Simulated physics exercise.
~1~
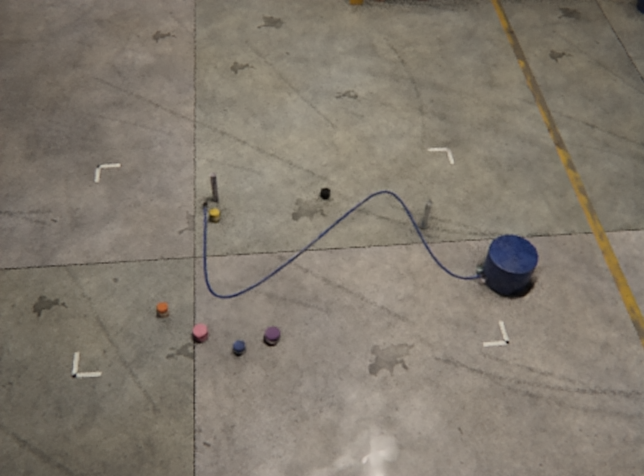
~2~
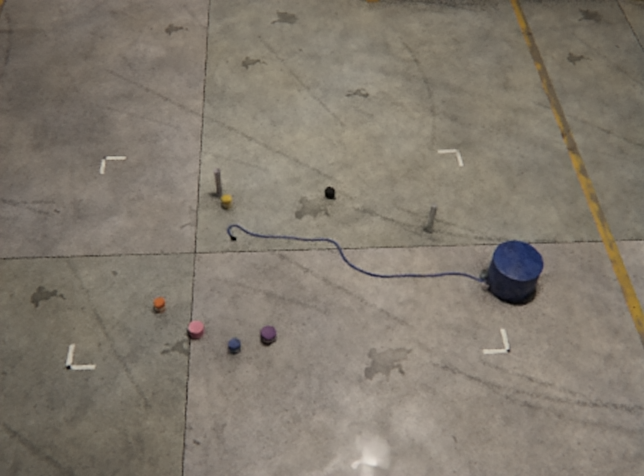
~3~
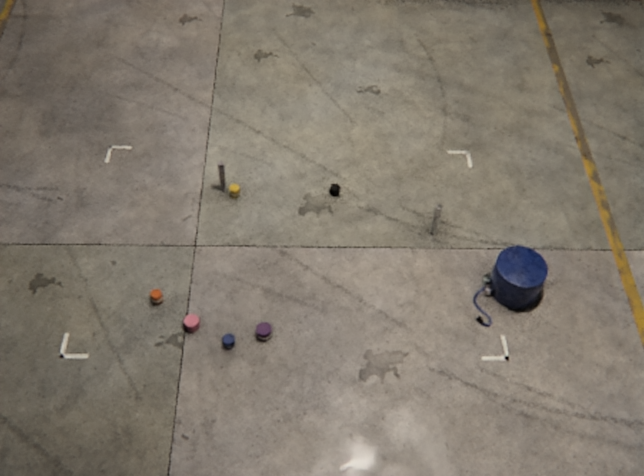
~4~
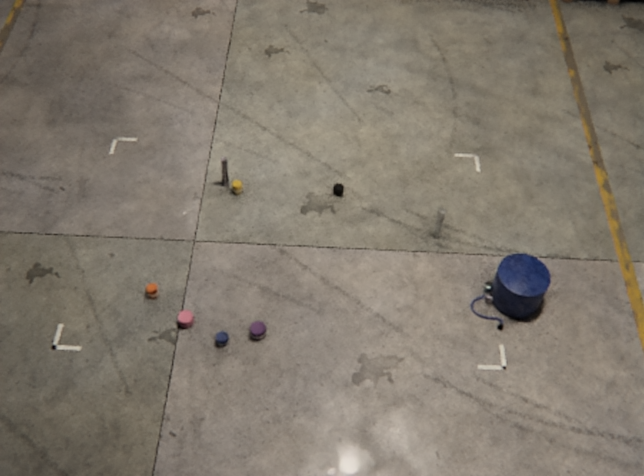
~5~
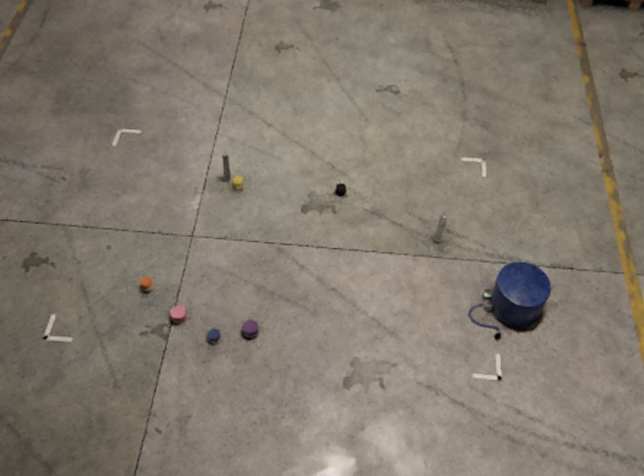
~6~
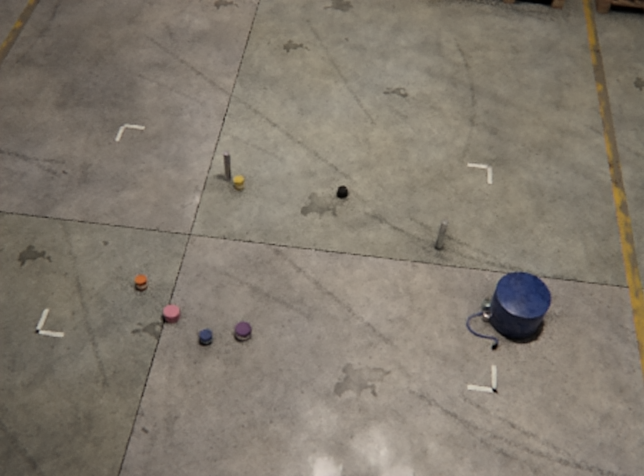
A blue lead slides right toward the blue machine, leaving the yellow tin slightly shifted.
